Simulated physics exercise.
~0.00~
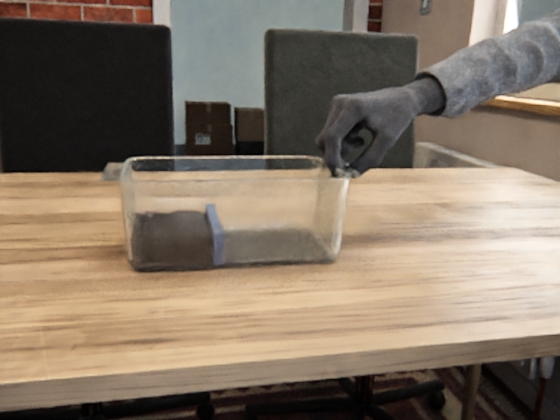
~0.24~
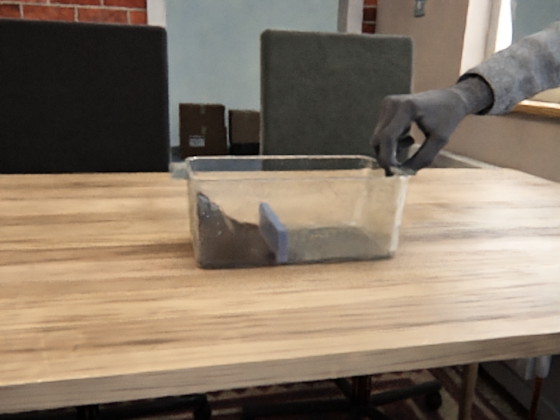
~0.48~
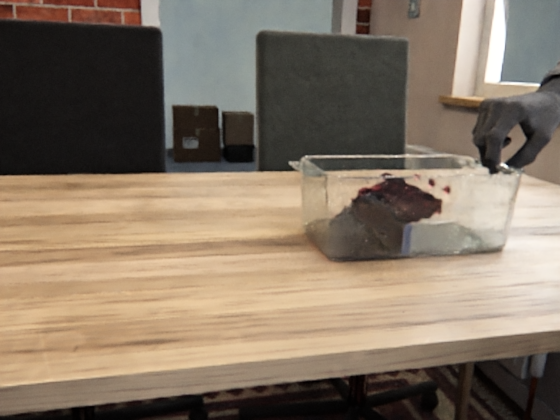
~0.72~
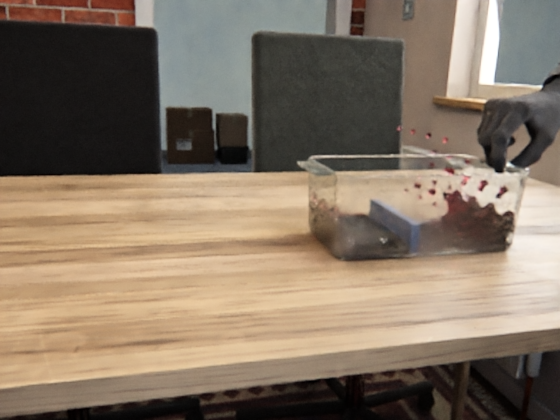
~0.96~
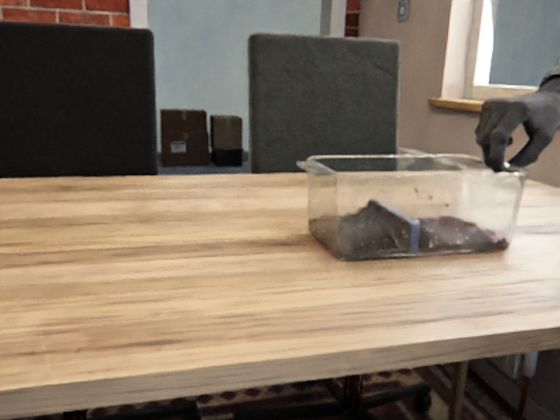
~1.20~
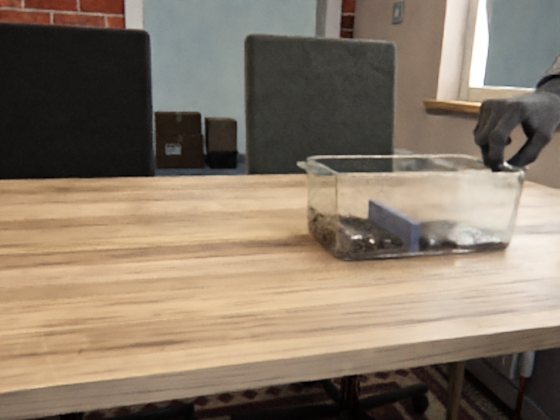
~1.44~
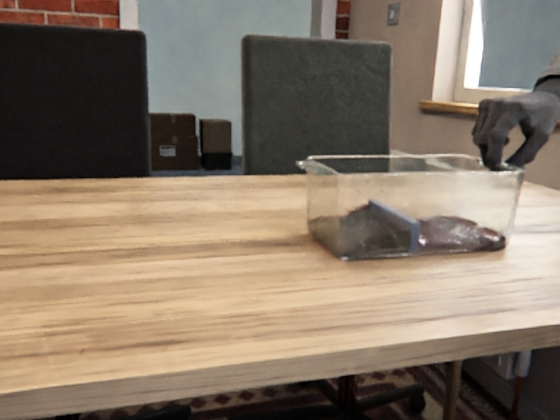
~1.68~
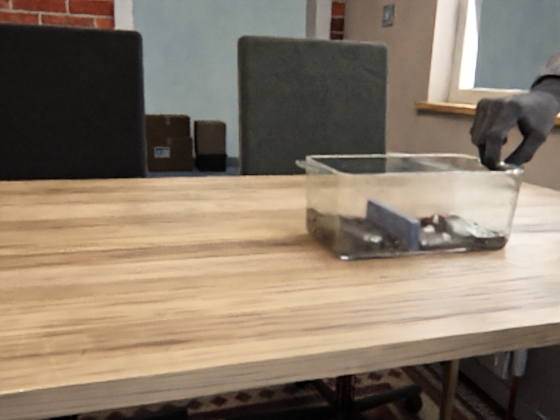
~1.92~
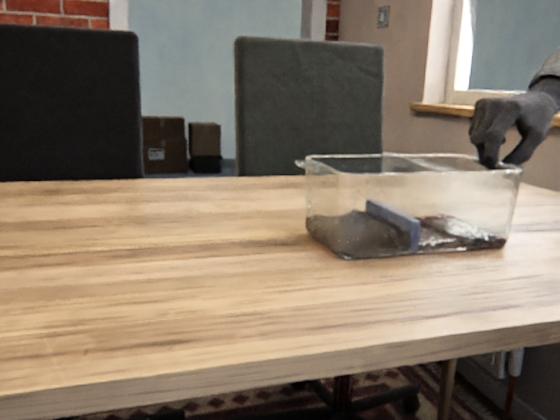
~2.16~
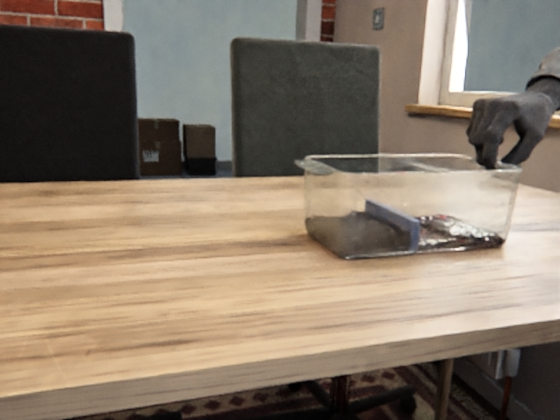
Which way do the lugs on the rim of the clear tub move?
The lugs move to the right, along with the tub as the hand pulls it across the table.
A dark grey hand with a grey sleeve grips the right end of a clear oblong tub on a pale wooden table, seen from the front with dark chairs and a brick wall behind. A low blue wall divides the tub, with dark wine on its left and nothing on its right. The hand pulls the tub to the right and it stops. The wine surges over the wall, throwing reddish drops up at the right end, then sloshes back and forth. It settles lower, leaving dark liquid on both sides of the upright wall.
